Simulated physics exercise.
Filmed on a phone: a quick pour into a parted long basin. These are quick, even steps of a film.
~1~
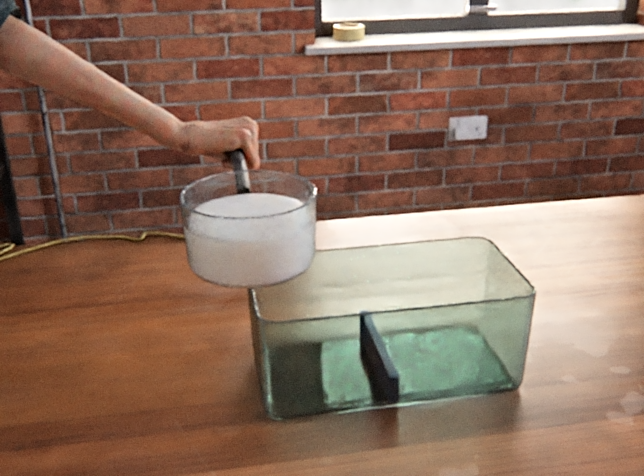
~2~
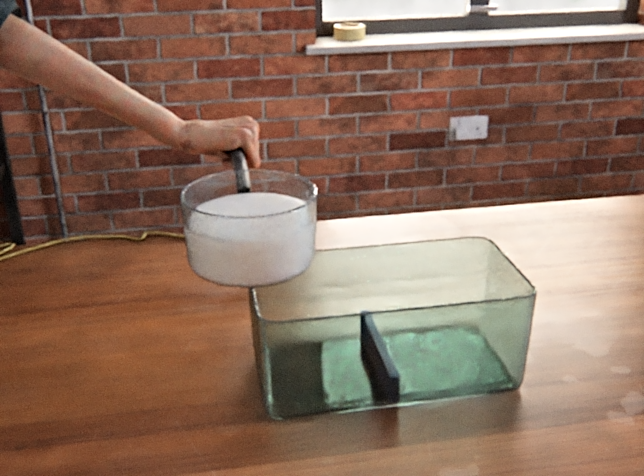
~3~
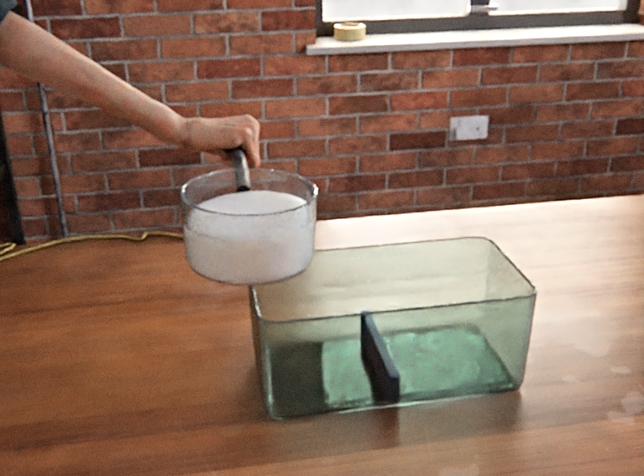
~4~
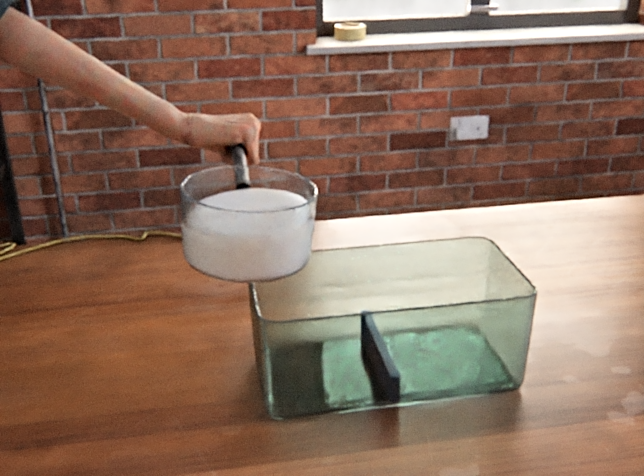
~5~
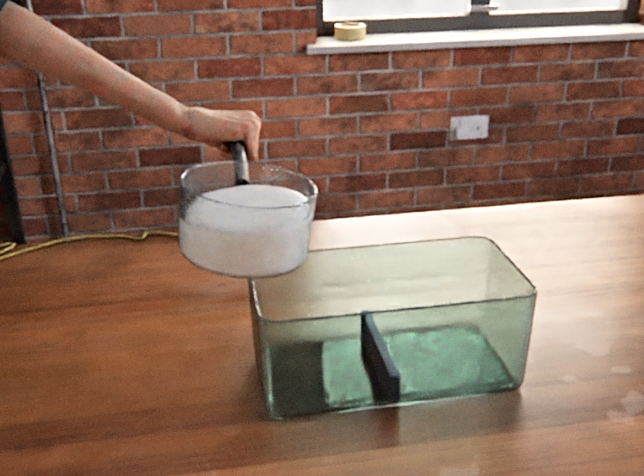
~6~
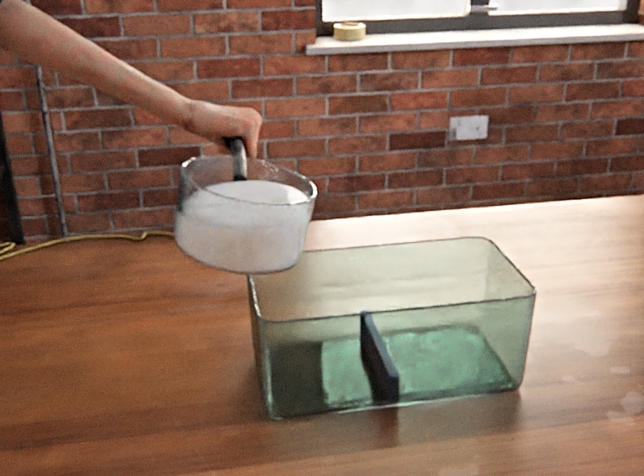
Above a divided glass basin, a hand slightly tilts a clear pot of milk rightward.
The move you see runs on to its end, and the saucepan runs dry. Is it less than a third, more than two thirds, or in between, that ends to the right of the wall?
In the end over two thirds is right of the wall.
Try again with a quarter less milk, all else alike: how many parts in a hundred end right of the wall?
Near 85 %.
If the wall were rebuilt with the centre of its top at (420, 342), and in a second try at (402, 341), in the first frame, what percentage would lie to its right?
Near 30 % and 60 %.
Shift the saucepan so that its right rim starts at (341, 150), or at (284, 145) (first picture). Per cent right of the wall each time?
About 90 and 75 per cent.
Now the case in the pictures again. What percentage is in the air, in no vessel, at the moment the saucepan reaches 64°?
Near 25 %.
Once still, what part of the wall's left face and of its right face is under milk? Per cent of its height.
Left about 10, right about 80.
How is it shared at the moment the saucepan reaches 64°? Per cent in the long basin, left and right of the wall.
Some 0 per cent left and 0 right.
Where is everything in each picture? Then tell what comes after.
In the first frame, it leans 0°; its right rim is at (314, 190); the milk meets the walls at (186, 219) and (311, 209); the long basin's rim runs from (252, 289) to (512, 265); the wall's top is at (378, 342).
In the second frame, it leans 1°; its right rim is at (315, 189); the milk meets the walls at (186, 219) and (312, 208).
In the third frame, it leans 2°; its right rim is at (315, 190); the milk meets the walls at (186, 218) and (311, 206).
In the fourth frame, it leans 5°; its right rim is at (315, 189); the milk meets the walls at (185, 215) and (311, 203).
In the fifth frame, it leans 8°; its right rim is at (315, 189); the milk meets the walls at (182, 211) and (310, 200).
In the sixth frame, it leans 12°; its right rim is at (314, 190); the milk meets the walls at (179, 206) and (308, 197).
A moment on, the saucepan is tipped part way and 76 per cent is still to pour, 2 is left of the wall and 0 right of it.
Next, the saucepan is tipped on its side and 20 per cent is still to pour, 4 is left of the wall and 52 right of it.
Then the saucepan is tipped on its side and 3 per cent is still to pour, 10 is left of the wall and 82 right of it.
Later the saucepan is tipped on its side and 0 per cent is still to pour, 12 is left of the wall and 86 right of it.
In the end 13 per cent lies left of the wall, 86 right of it and 1 outside.
